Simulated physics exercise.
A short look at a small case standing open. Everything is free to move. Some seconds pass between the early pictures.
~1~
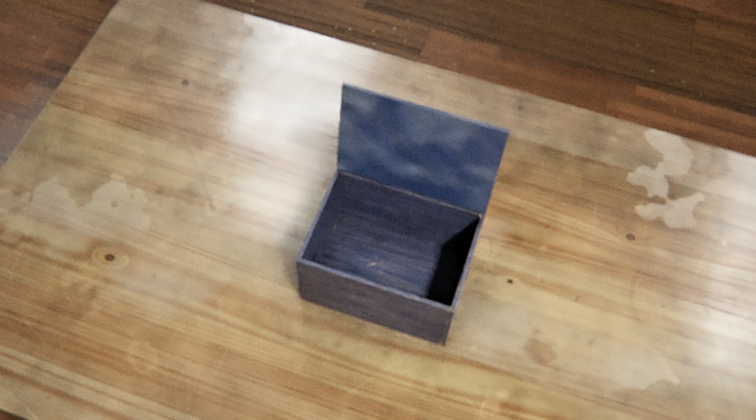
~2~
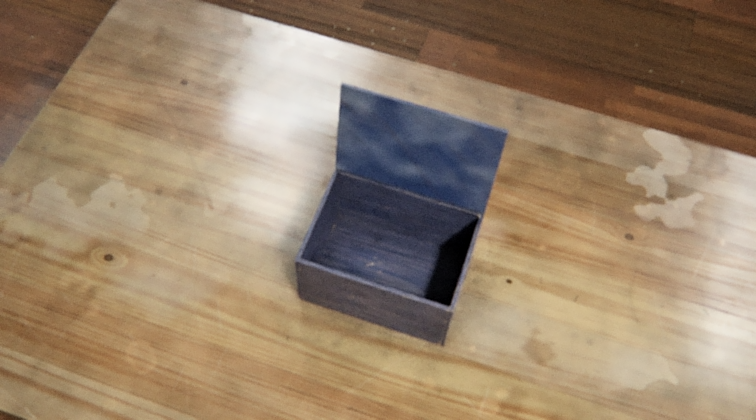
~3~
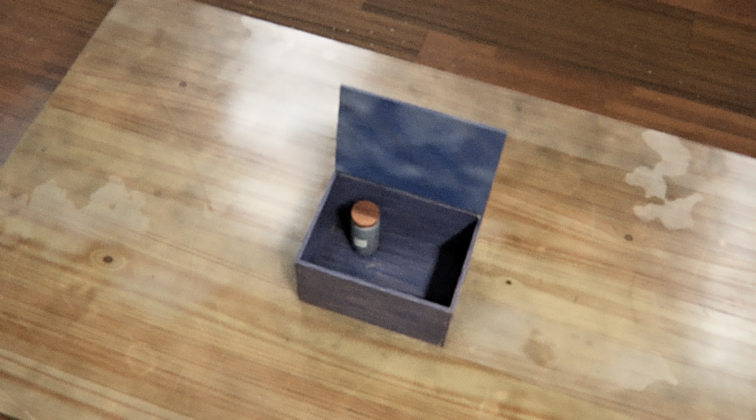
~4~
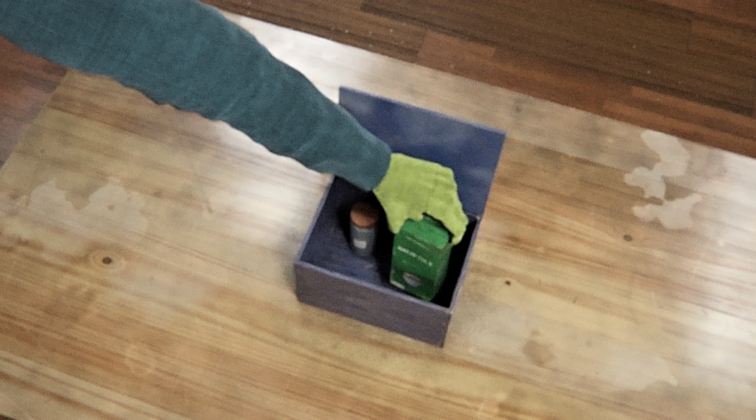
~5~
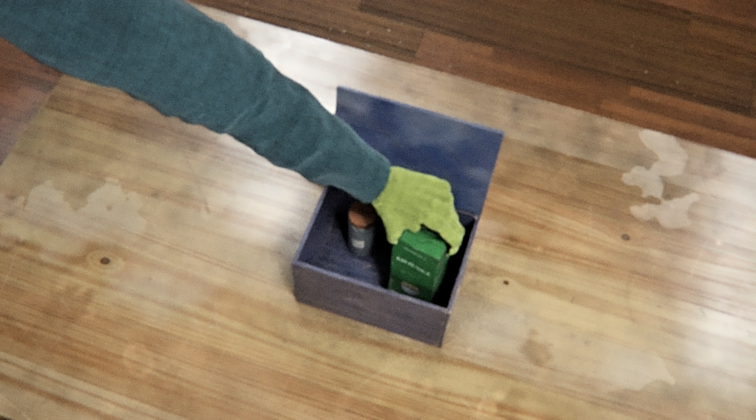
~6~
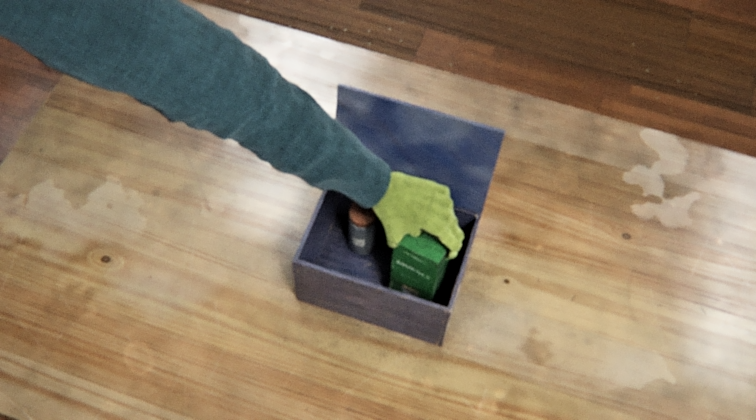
In an open blue case, a grey shaker appears, then a gloved hand lowers a green carton.
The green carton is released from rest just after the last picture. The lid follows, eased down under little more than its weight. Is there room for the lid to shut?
It will not close.
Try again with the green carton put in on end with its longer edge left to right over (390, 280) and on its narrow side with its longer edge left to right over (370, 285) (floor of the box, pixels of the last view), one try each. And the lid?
First try: It is held up; second try: It shuts flat.
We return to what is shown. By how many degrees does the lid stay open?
Some 35° above the rim.
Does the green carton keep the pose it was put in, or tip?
It keeps its pose.
Then, 1.00 s later than the last frame, lid starting down.
Then, 1.40 s later than the last frame, lid 72° above the rim.
Then, 1.60 s later than the last frame, lid 60° above the rim.
Then, 1.90 s later than the last frame, lid 40° above the rim.
When it is over, lid 37° above the rim; both as before. End places, in pixels of the last picture, green carton near (420, 267).
